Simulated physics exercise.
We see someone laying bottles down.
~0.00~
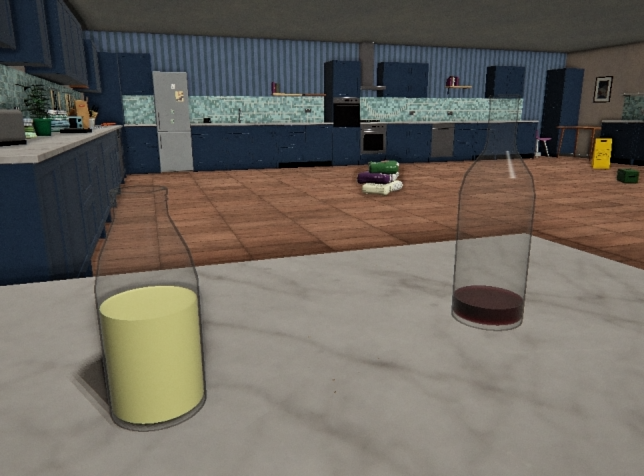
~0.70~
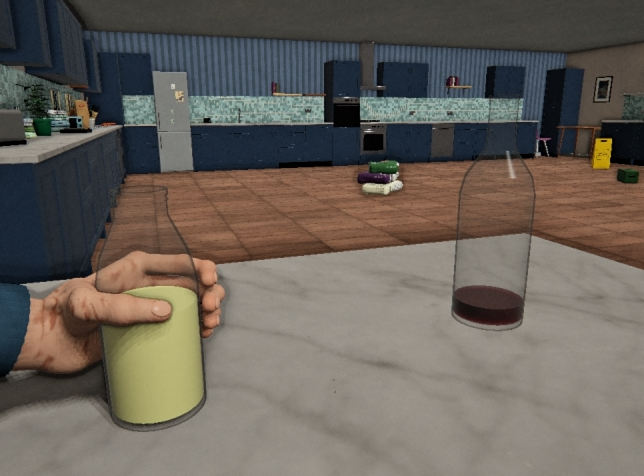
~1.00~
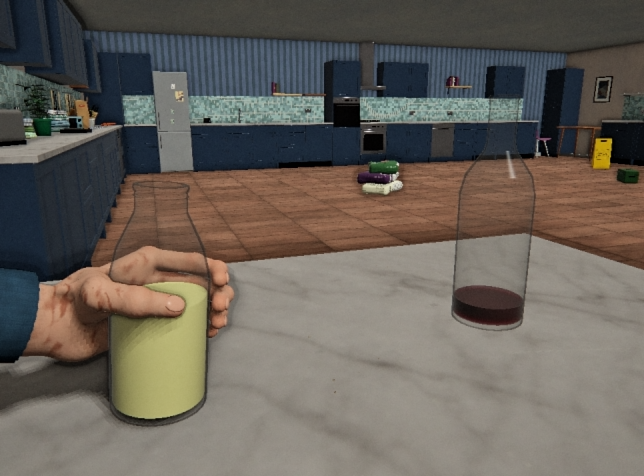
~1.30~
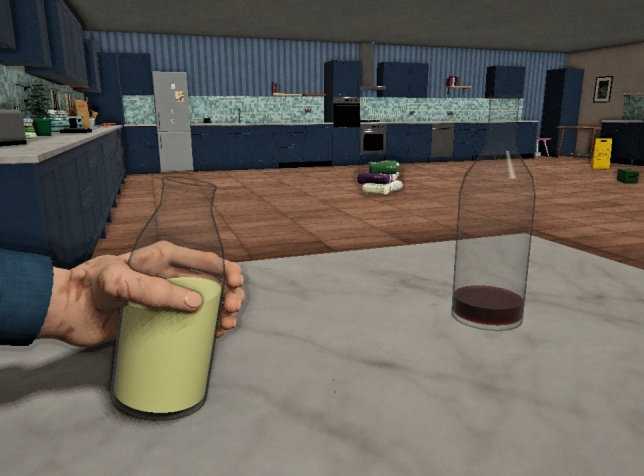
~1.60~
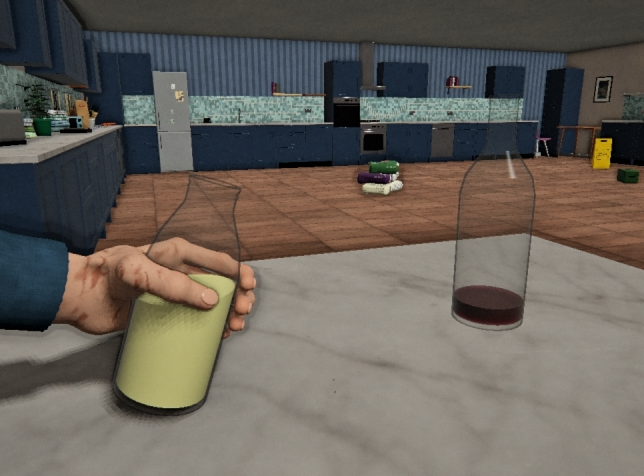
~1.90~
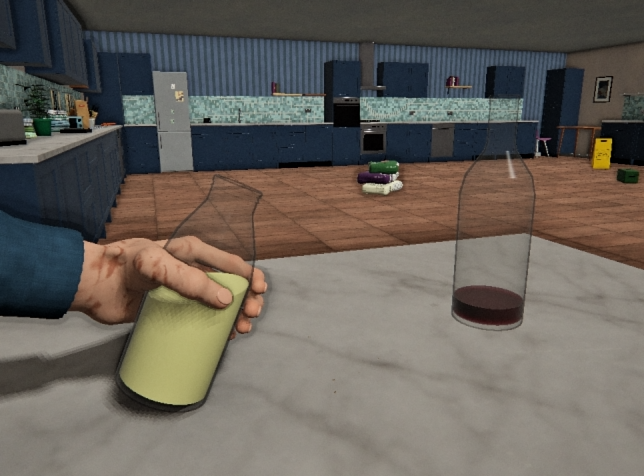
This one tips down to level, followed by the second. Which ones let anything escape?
Left: Something escapes; right: Nothing escapes.
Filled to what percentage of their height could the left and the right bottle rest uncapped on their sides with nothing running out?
First: 18 percent; second: 22 percent.
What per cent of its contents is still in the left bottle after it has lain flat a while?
Roughly 35 %.
By 2.6 s, the left bottle is nearly down; left bottle, dry at the neck.
By 3.6 s, the left bottle lies flat; left bottle, some has come out.
By 6.5 s, both lie flat; left bottle, some has come out; right bottle, dry at the neck.
